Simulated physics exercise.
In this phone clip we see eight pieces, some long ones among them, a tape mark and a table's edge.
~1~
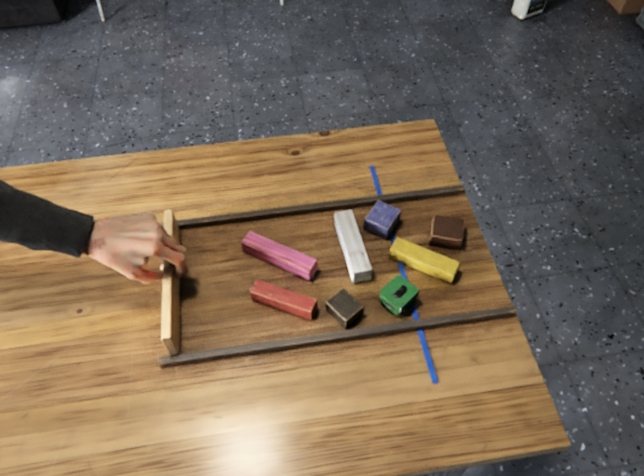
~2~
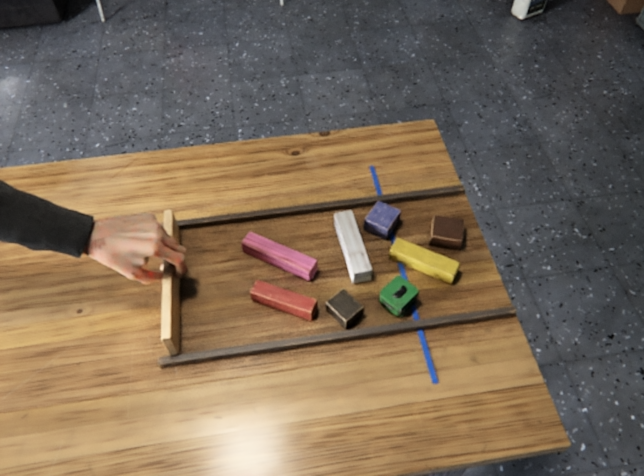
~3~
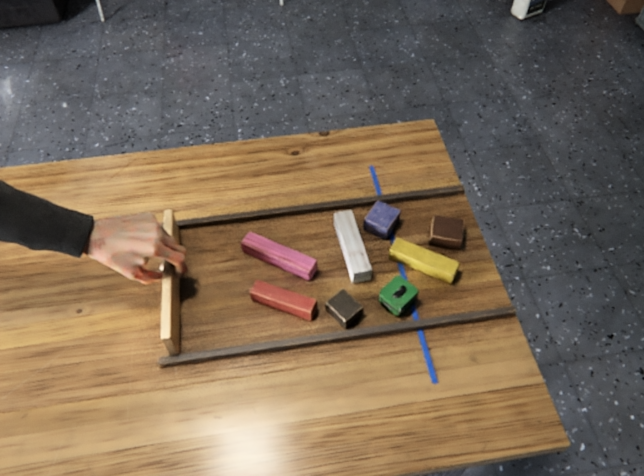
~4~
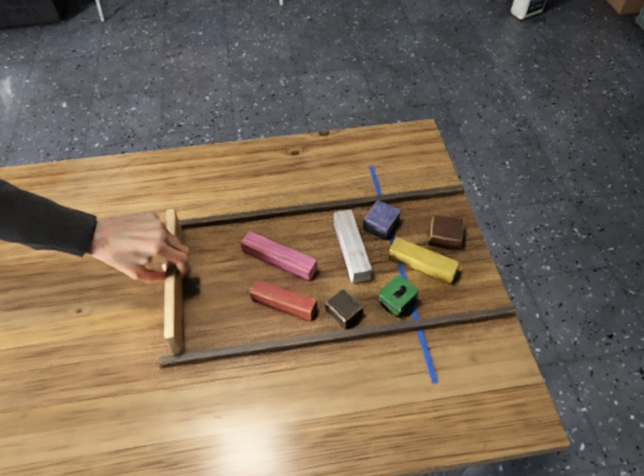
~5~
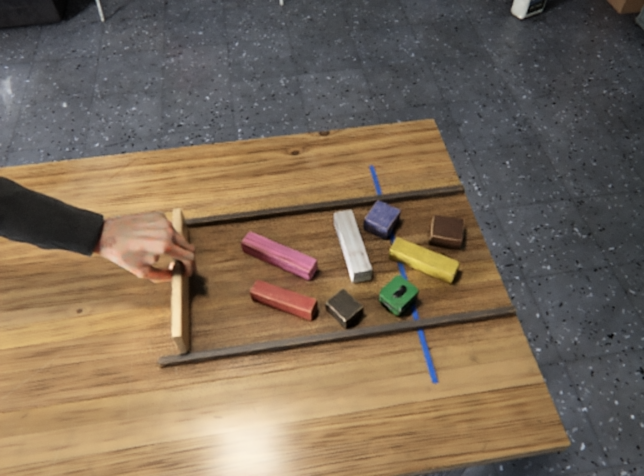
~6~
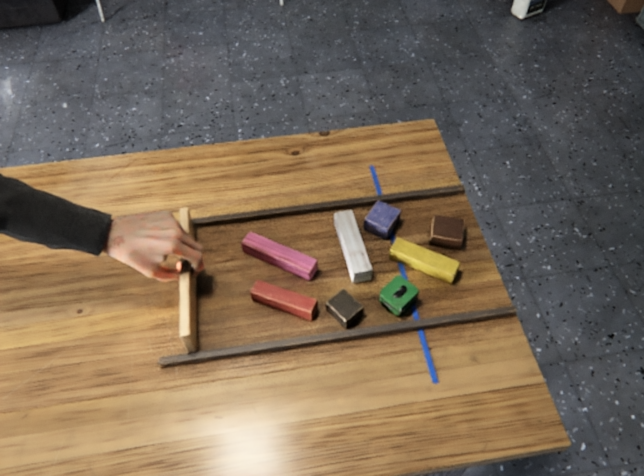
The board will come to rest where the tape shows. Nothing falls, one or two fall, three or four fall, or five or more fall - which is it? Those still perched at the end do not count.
Nothing falls.
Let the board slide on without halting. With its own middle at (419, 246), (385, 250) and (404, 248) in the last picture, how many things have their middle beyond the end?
By position: 1 / 0 / 0.
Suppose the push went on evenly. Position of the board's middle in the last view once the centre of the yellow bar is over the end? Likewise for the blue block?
Near (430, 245) in the first case, near (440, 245) in the other.
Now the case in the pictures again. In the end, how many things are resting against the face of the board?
All in all, 2.
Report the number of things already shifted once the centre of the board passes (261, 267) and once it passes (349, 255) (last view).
3 at one spot and 7 at the other.
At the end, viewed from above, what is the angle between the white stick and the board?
Out of line by around 15°.
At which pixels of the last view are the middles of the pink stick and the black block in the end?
Roughly (415, 245), and the other roughly (446, 304).
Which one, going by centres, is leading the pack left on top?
Closest at the end: The brown block.
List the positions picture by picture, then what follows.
The first frame shows brown block (447, 232); yellow bar (424, 260); blue block (382, 220); board (172, 279); tape (399, 259).
The second frame shows yellow bar (424, 261); green case (398, 297).
The third frame shows blue block (382, 220); white stick (352, 245).
The fourth frame shows brown block (446, 232); red bar (283, 300).
The fifth frame shows yellow bar (424, 260); pink stick (279, 256).
The sixth frame shows brown block (447, 232); yellow bar (424, 260); blue block (382, 220); board (189, 277); tape (399, 259).
Soon after, none off yet; brown block at rest near (447, 232); yellow bar at rest near (424, 260); blue block at rest near (382, 220).
Then, none off yet; brown block at rest near (447, 232); yellow bar at rest near (424, 260); blue block moving near (386, 219).
At rest, the number that fall off is zero.
